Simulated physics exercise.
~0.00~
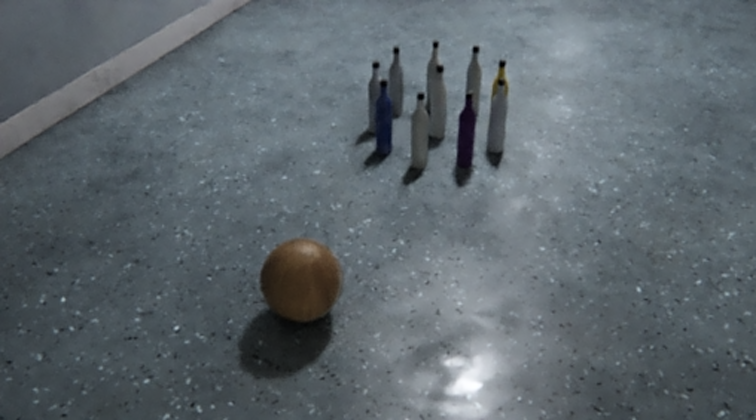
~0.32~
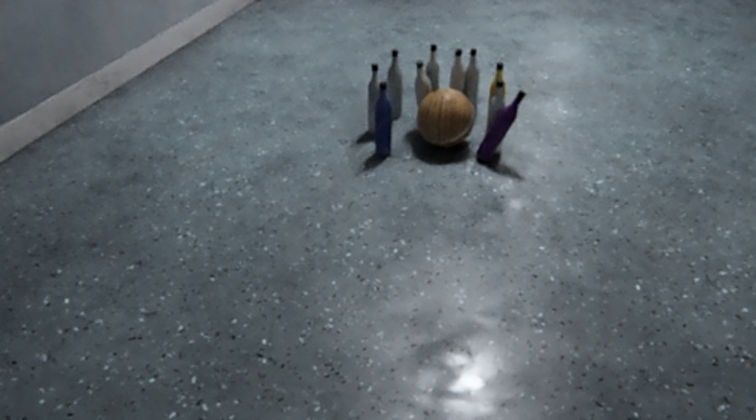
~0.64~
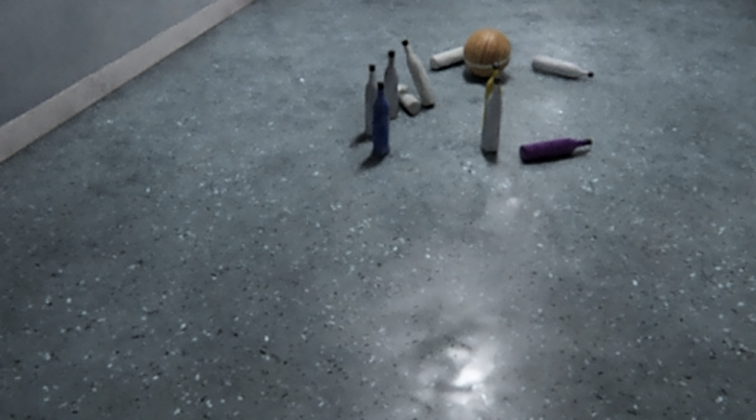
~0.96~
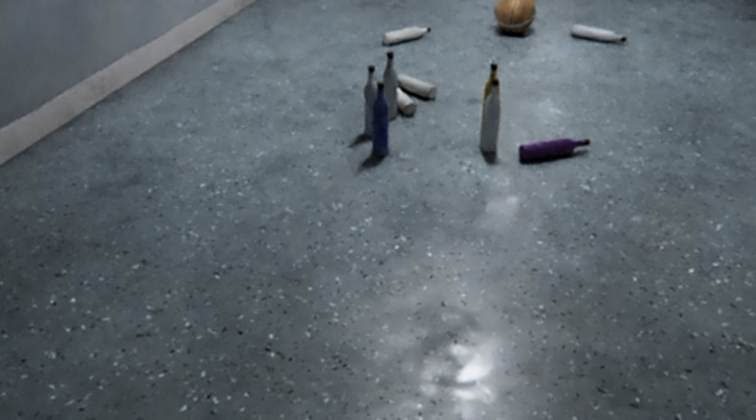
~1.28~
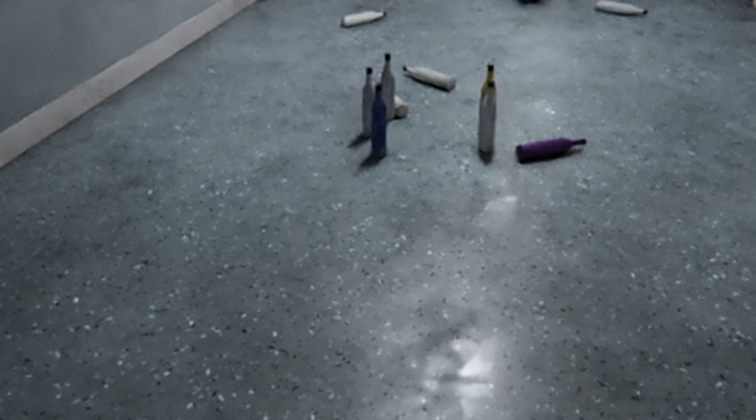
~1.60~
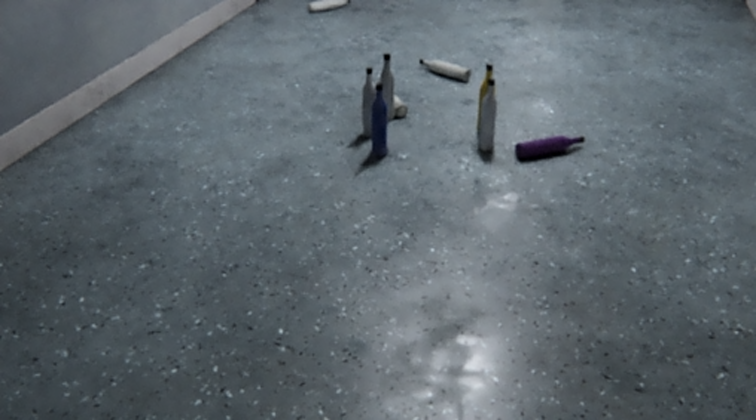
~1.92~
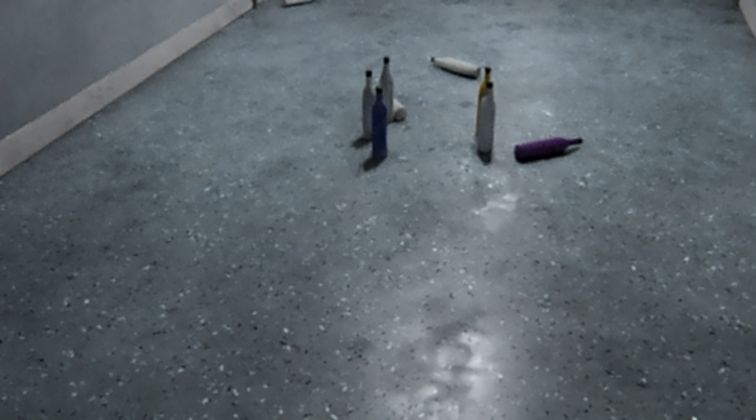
The clip shows a wooden ball rolling into a cluster of upright bottles on a speckled floor, knocking over the purple one and several pale ones before rolling out of view, while the blue, yellow and a few pale bottles remain standing.
